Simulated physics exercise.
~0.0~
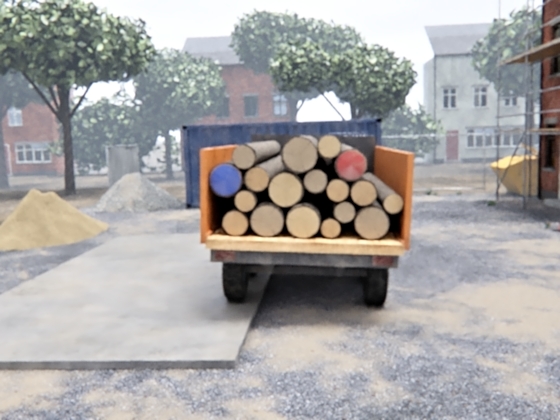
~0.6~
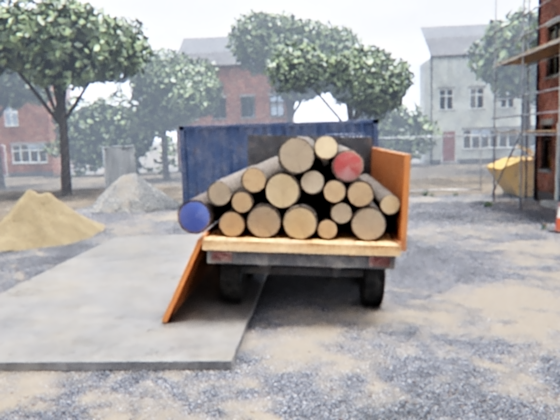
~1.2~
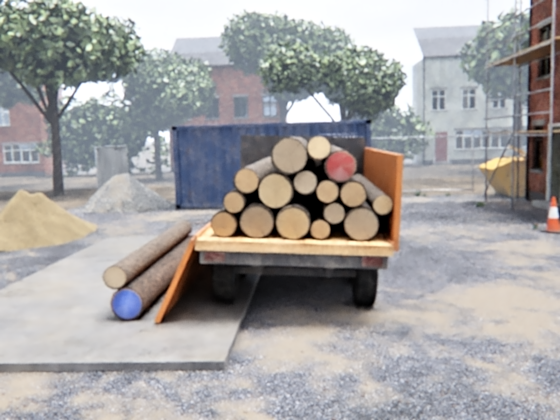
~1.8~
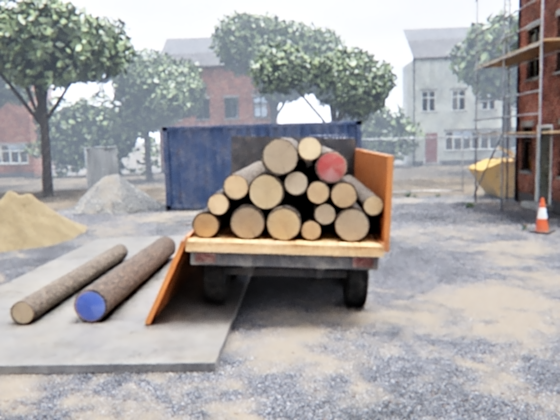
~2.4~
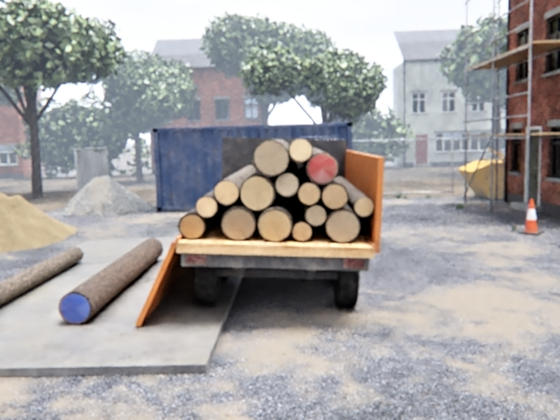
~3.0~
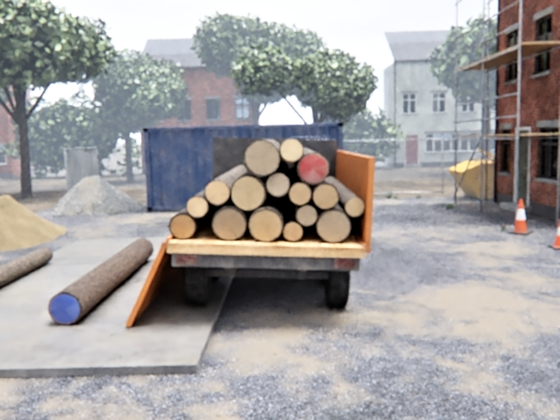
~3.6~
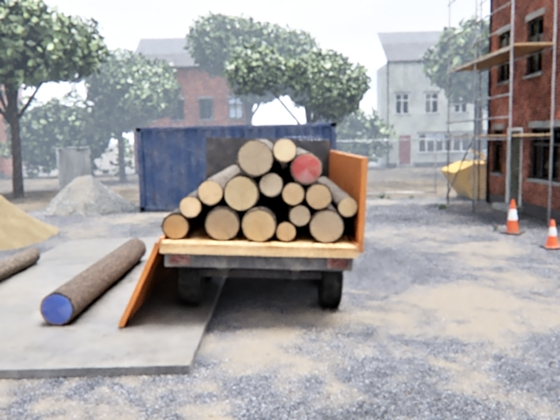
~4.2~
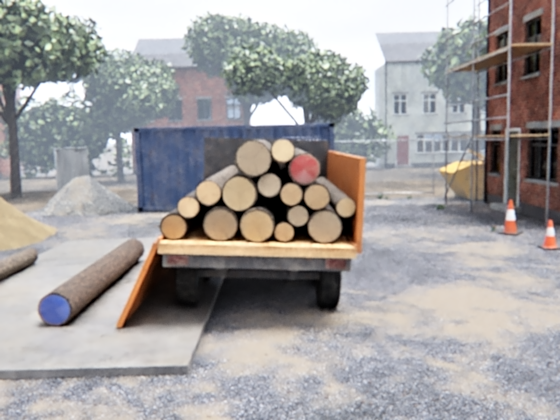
In the video, a trailer stacked with logs is seen from behind as its left side board drops open, and a blue-ended log and another roll off onto the ground at left, where they come to rest while the red-ended log stays up on the remaining pile.
